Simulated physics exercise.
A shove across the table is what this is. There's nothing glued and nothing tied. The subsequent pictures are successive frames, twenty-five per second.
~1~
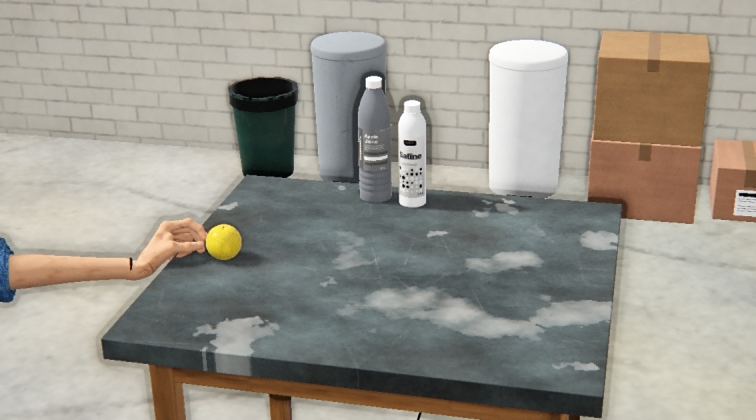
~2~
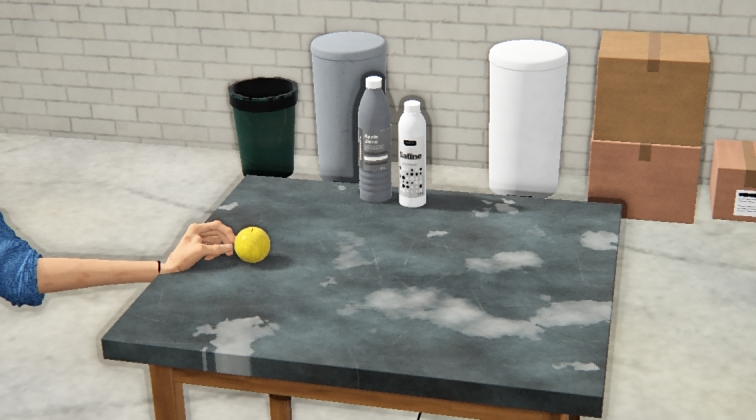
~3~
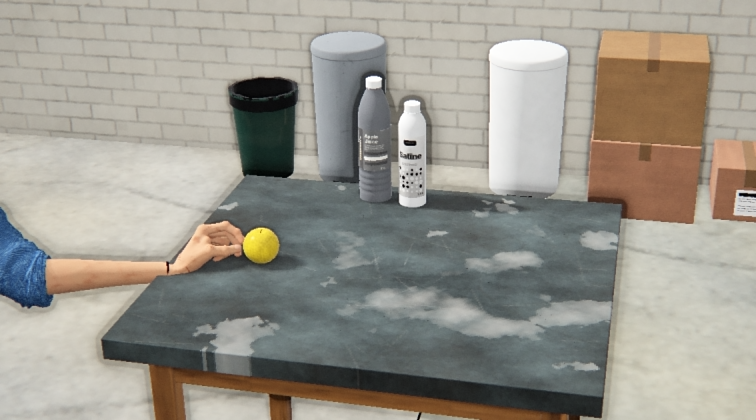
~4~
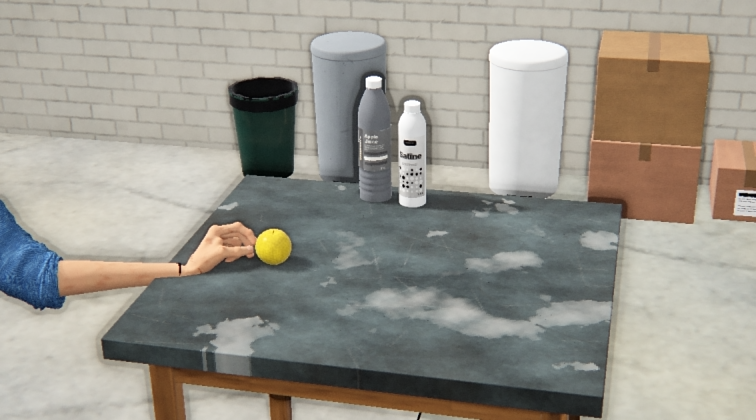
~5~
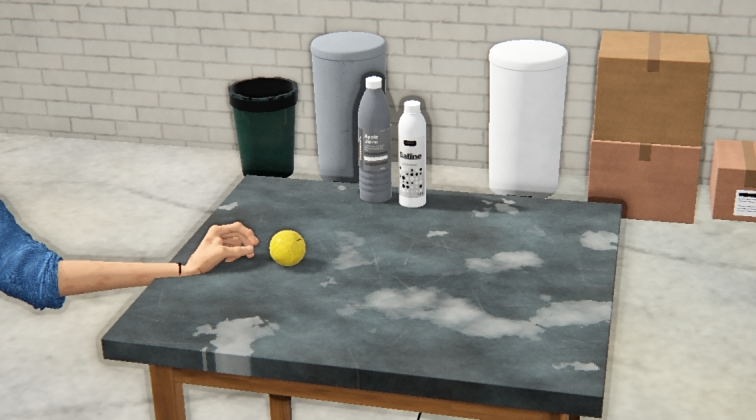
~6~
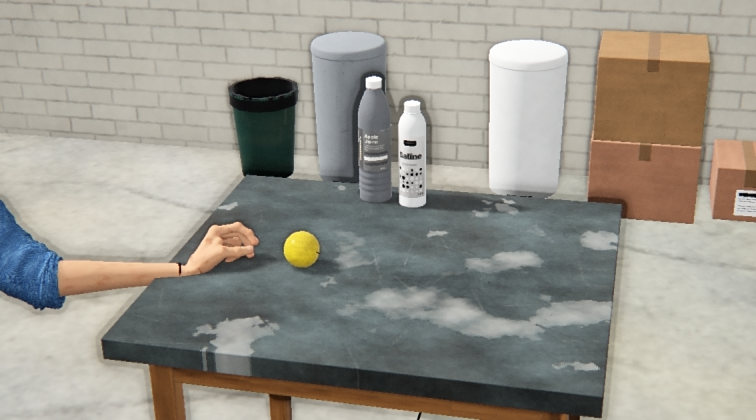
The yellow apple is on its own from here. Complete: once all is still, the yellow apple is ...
Off the table.
Then, 0.30 s past the last view, yellow apple displaced well along near (408, 260).
Then, 0.80 s past the last view, yellow apple displaced well along near (586, 276).
Then, 1.20 s past the last view, yellow apple now off the table.
Finally, off the table, yellow apple.
